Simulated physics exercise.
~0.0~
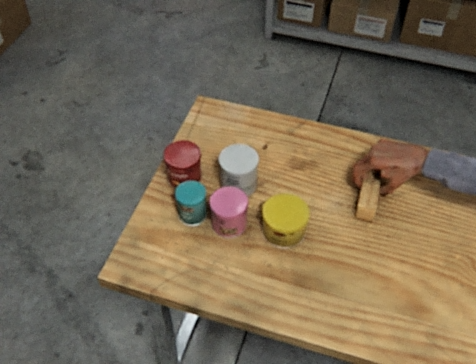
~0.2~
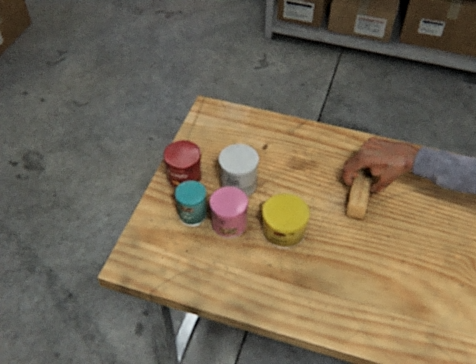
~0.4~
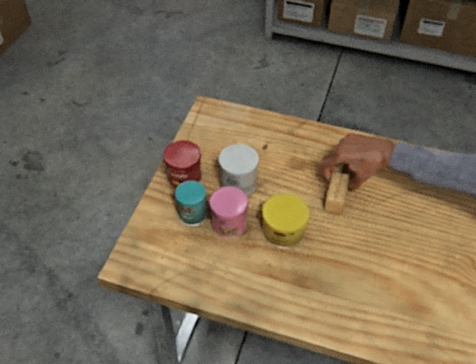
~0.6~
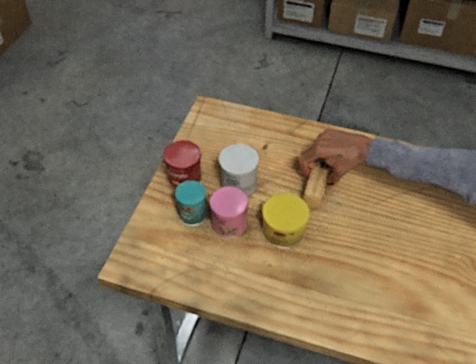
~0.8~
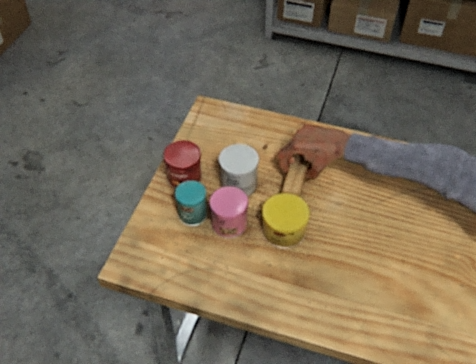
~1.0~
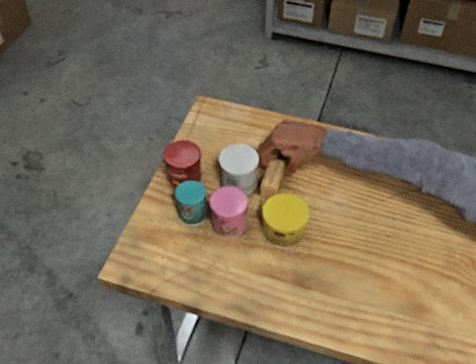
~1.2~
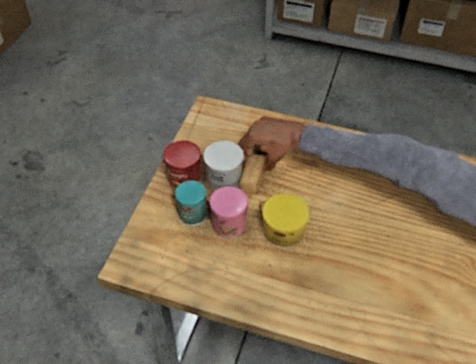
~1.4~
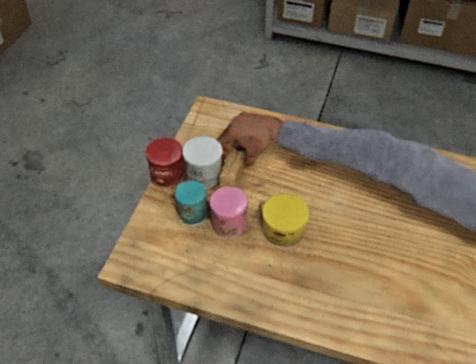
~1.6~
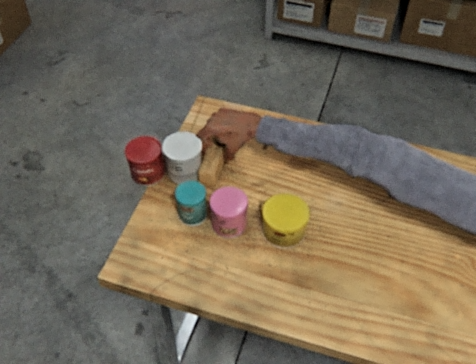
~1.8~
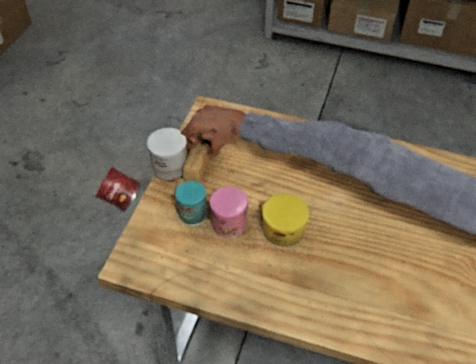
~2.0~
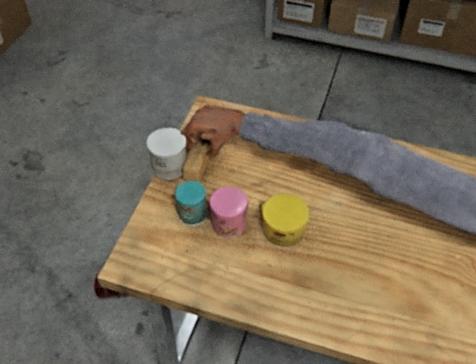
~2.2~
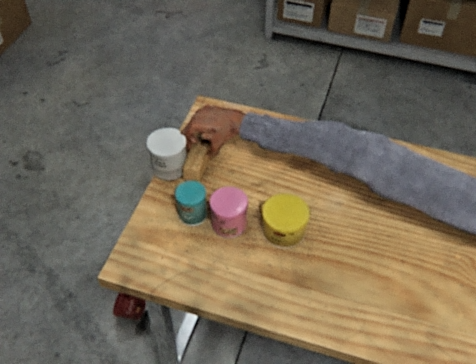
Hand sliding a wooden block left across a table, pushing a white tin into a red tin, which falls off the edge.
